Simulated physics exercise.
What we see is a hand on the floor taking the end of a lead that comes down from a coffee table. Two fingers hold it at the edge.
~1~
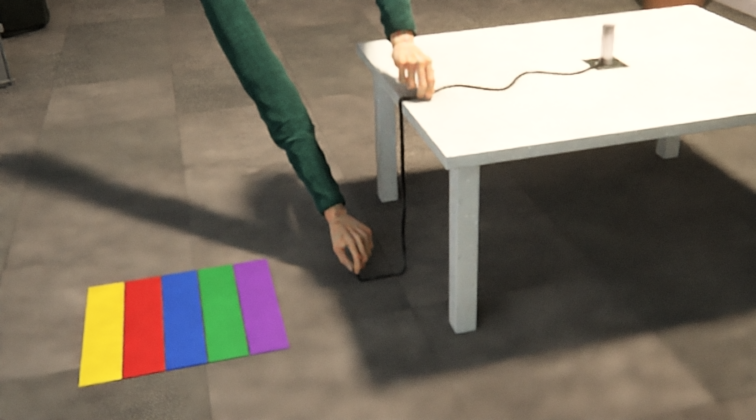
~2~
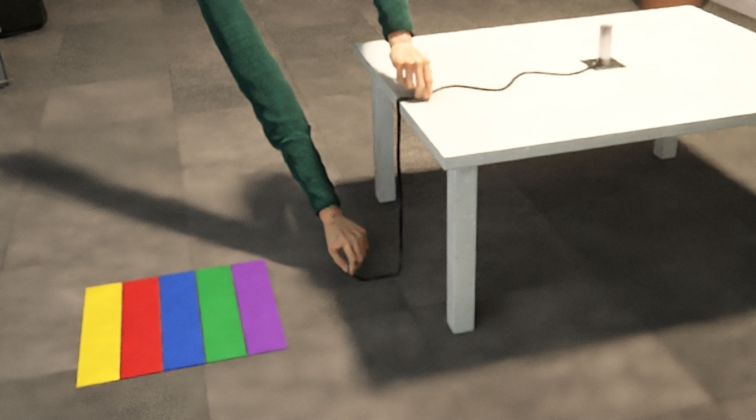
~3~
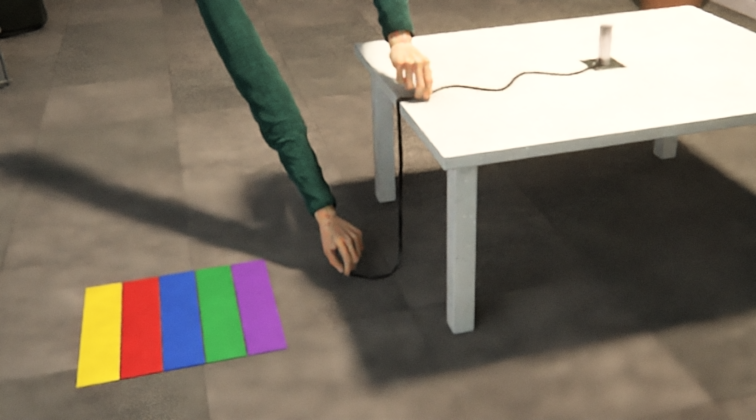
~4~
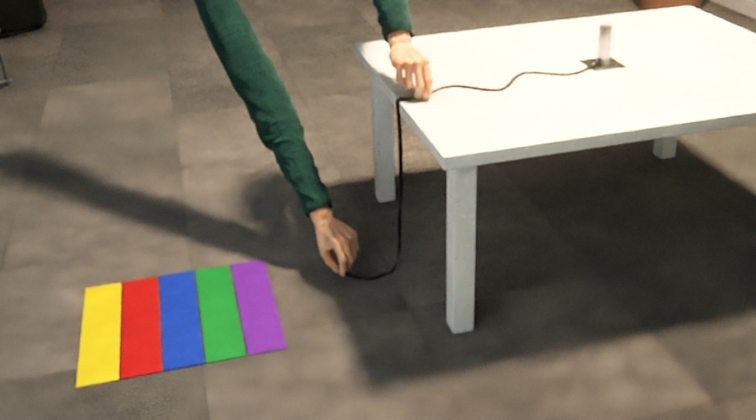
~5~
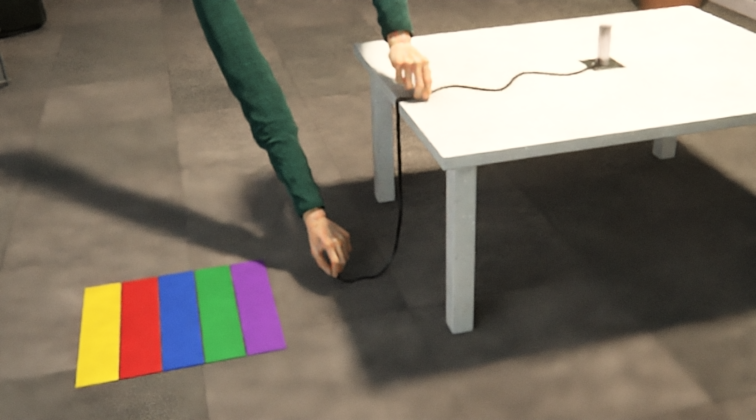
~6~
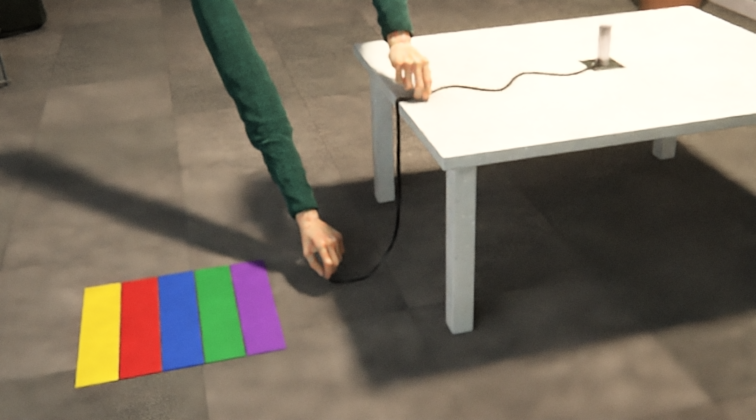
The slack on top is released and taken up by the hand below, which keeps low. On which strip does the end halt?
It gets as far as the blue strip.
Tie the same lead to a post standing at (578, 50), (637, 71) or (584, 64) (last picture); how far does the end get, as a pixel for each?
Near (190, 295), (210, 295) and (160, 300).
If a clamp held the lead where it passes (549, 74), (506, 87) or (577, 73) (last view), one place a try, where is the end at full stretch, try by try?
Near (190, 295), (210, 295) and (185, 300).
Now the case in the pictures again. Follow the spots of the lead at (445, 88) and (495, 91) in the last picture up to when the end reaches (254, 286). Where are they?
They go to (417, 96) and to (464, 87).
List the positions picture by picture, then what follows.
In the first frame, end (355, 269); purple (266, 333); green (226, 340); blue (186, 347); red (144, 355); yellow (102, 363).
In the second frame, end (349, 270); lead through (572, 74) (512, 82) (450, 87) (399, 123) (400, 193) (400, 261).
In the third frame, end (345, 271).
In the fourth frame, end (340, 271); lead through (571, 74) (512, 82) (450, 87) (399, 123) (401, 193) (397, 263).
In the fifth frame, end (333, 273).
In the sixth frame, end (325, 274); lead through (571, 74) (511, 82) (449, 87) (398, 123) (399, 194) (380, 263).
Early on, end near (254, 286); over purple.
Midway, end near (208, 294); over green.
At the end of the slack, end near (181, 298); over blue. The blue one.
